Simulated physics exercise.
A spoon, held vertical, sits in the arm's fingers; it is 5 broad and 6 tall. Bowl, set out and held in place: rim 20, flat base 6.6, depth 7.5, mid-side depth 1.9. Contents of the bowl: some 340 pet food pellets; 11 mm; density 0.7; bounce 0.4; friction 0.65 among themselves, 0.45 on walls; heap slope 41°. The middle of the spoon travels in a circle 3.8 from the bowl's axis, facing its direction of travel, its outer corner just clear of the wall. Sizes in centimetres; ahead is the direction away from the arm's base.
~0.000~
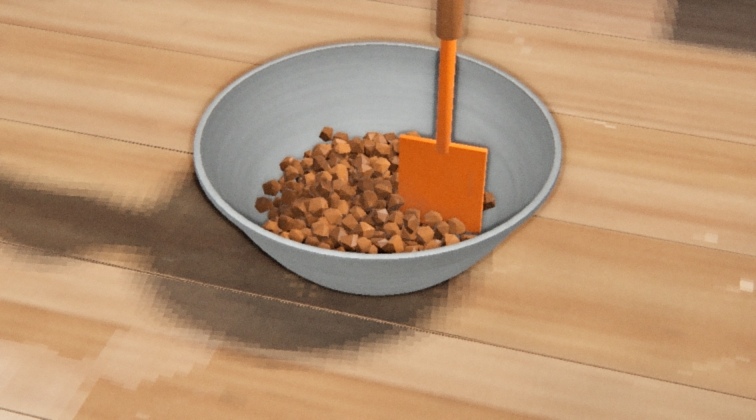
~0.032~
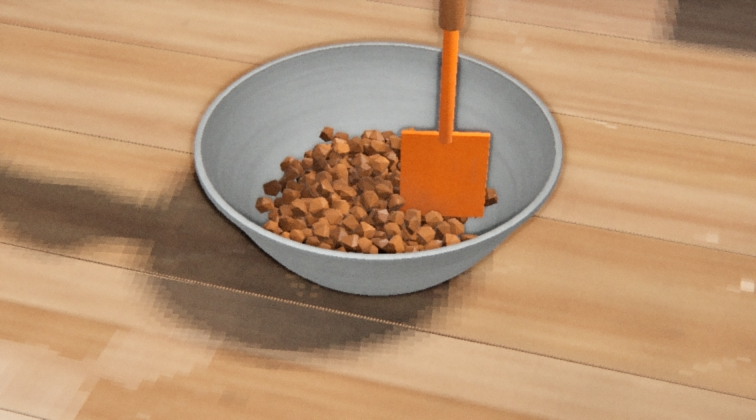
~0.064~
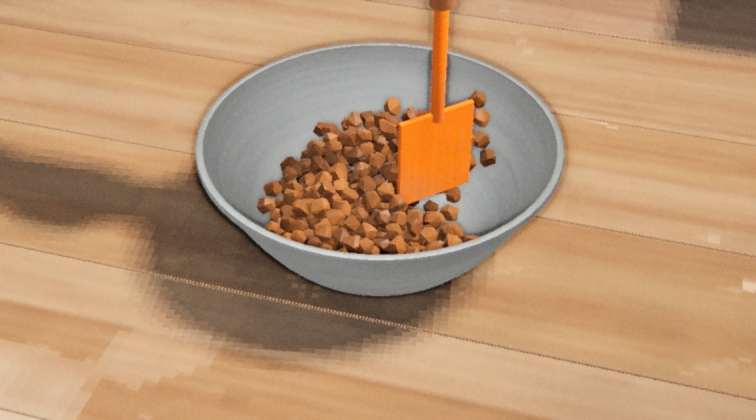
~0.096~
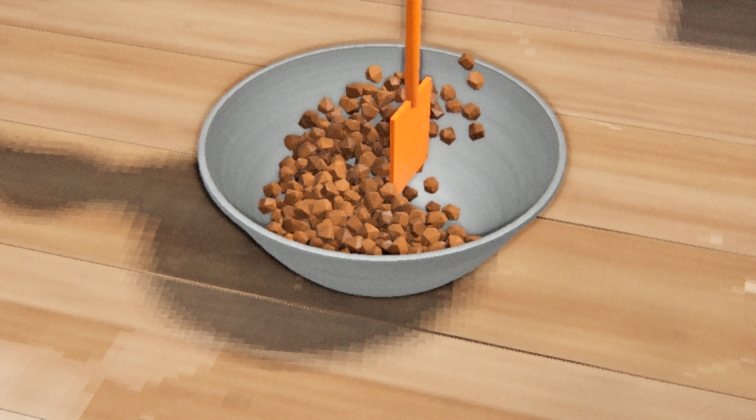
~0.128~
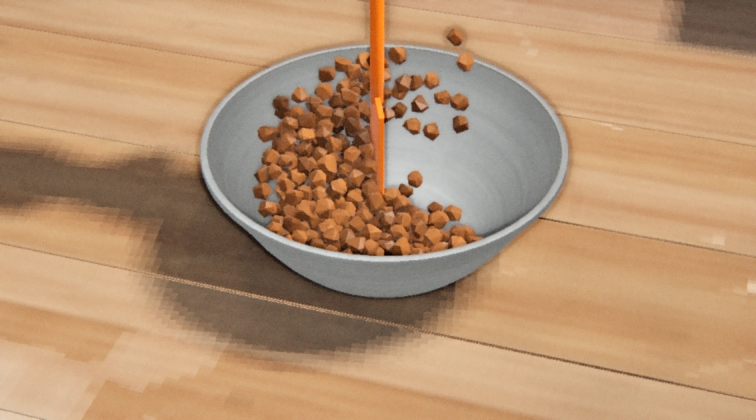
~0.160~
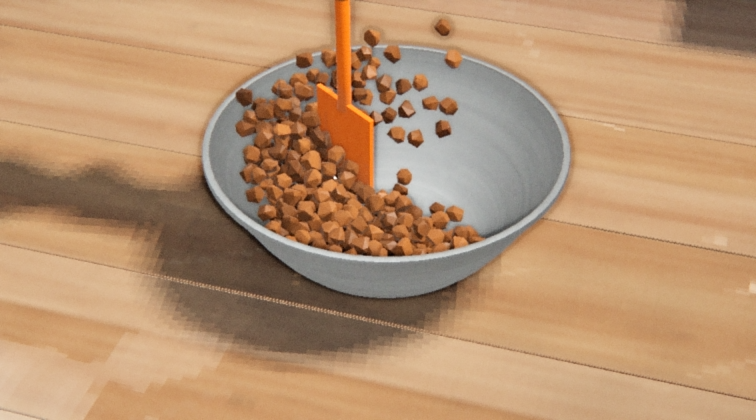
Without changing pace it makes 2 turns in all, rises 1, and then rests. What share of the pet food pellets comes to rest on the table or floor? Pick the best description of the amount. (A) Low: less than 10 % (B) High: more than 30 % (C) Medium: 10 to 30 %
(C) Medium: 10 to 30 %.
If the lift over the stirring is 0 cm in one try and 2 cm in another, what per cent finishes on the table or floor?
Close to 30 percent and close to 15 percent.
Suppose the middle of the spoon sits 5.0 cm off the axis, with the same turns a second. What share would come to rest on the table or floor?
It would be near 15 per cent.
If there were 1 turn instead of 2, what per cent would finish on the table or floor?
It would be around 15 percent.
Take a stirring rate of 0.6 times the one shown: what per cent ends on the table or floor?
That gives about 0 percent.
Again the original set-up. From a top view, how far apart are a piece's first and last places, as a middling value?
Roughly 10 cm.
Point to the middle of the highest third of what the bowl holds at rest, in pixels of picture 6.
Centre, approx.: (372, 201).
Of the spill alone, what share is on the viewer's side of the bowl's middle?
60 %, approximately.
After 0.37 s, 7° round, highest piece 10 above the table; 288 in the bowl, 21 on the table or floor, 28 in flight or on the tool.
After 0.58 s, 229° round, highest piece 8 above the table; 271 in the bowl, 63 on the table or floor, 3 in flight or on the tool.
After 0.89 s, 0° round, highest piece 8 above the table; 270 in the bowl, 67 on the table or floor.
After 1.59 s, 0° round, highest piece 8 above the table; 270 in the bowl, 67 on the table or floor.
In the end, 270 in the bowl, 67 on the table or floor. That is 20 % on the table or floor.
